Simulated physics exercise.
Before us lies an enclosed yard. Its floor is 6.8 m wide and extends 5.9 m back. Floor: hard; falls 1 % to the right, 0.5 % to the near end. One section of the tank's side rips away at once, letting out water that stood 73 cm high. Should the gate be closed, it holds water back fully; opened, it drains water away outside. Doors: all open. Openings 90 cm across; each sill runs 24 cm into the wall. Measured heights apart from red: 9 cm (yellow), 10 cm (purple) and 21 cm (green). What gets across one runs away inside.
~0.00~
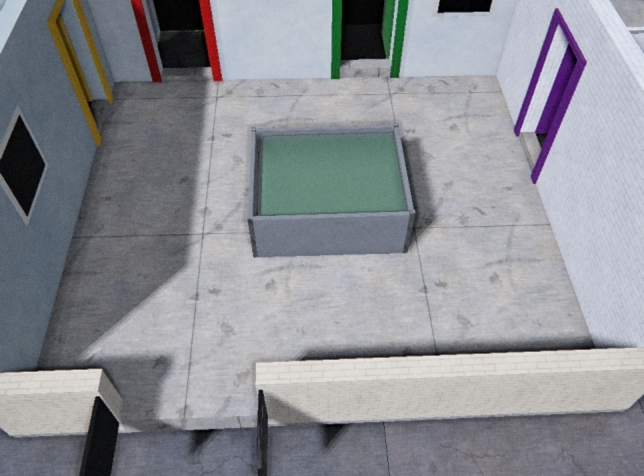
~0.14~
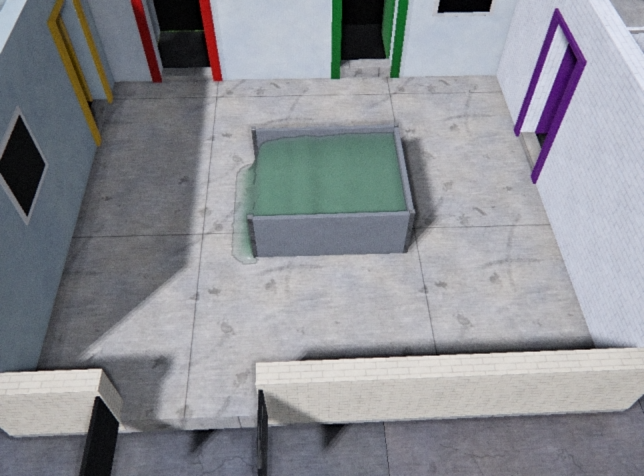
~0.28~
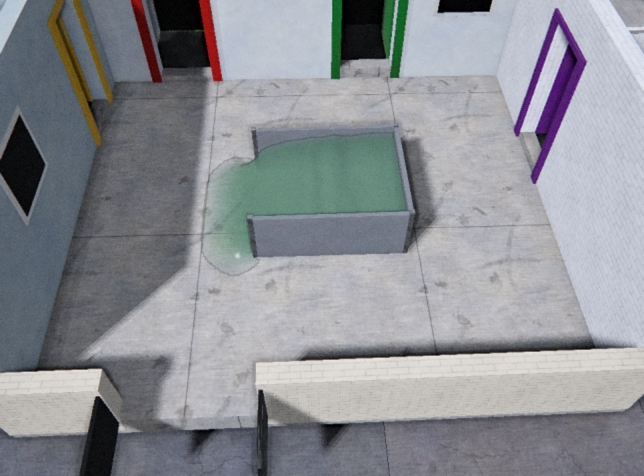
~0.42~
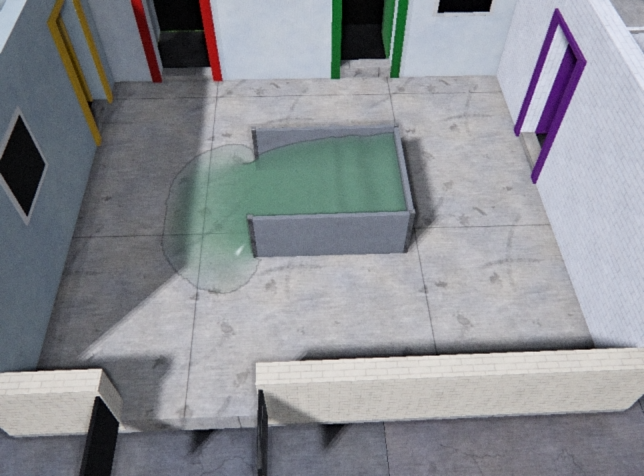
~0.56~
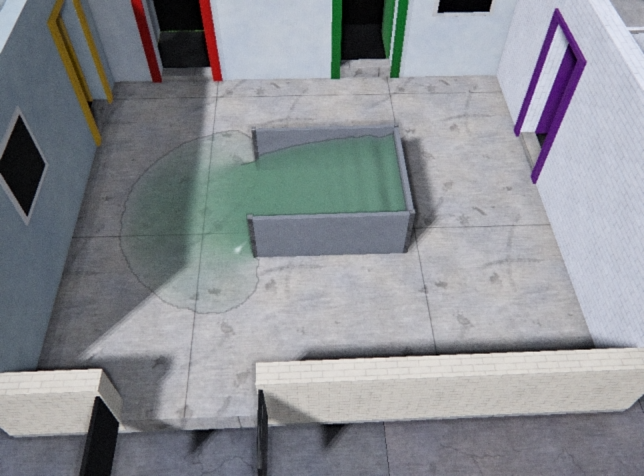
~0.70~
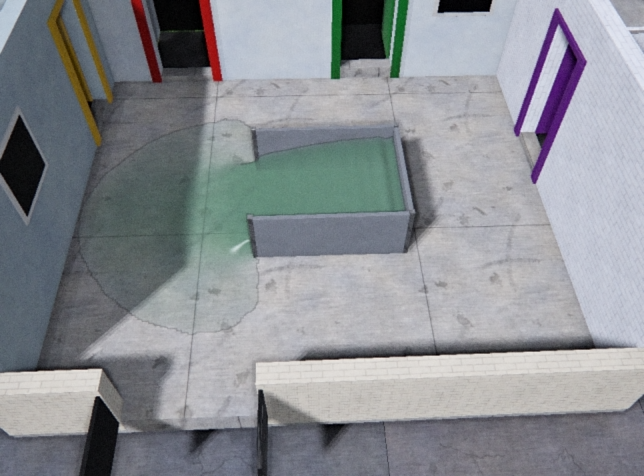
The video shows a gray tank of green water in a walled yard with colored doorways; its left side opens, and the water pours out, spreading leftward across the concrete floor in a widening rounded sheet.
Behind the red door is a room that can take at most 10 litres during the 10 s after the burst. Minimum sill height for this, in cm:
15 cm, roughly.
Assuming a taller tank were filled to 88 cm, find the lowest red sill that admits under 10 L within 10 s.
Roughly 18 cm high.
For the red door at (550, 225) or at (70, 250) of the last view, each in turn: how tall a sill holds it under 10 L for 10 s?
Roughly 9.5 and 31 cm.
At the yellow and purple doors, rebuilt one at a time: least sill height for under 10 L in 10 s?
Roughly 16 cm at yellow and 7.5 cm at purple.
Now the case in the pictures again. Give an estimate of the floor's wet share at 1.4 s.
Wet share: Around 30 %.
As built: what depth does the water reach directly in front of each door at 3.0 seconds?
Centimetres: Yellow = 13, red = 15, purple = 0, green = 0.
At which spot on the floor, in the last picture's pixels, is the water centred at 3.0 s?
Roughly (179, 217).
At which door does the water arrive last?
Last in order comes the purple door.
After 1.4 s water covers 30 % of the floor, deepest (40 cm) near (90, 221); it has not reached the red door.
After 3.0 s water covers 40 % of the floor, deepest (33 cm) near (28, 403); 15 cm at the red door, 4 litres in over its 10 cm sill.
After 10.0 s water covers 95 % of the floor, deepest (12 cm) near (544, 229); 4 cm at the red door, 38 litres in over its 10 cm sill.
At the red door as built, the water arrived by 1.9 s and peaked near 17 cm at 3.4 s.
With a sill of 13.5 cm, 15 litres would have come in within the 10 s; with 18 cm, 3 litres. So under 10 litres takes about 15 cm.
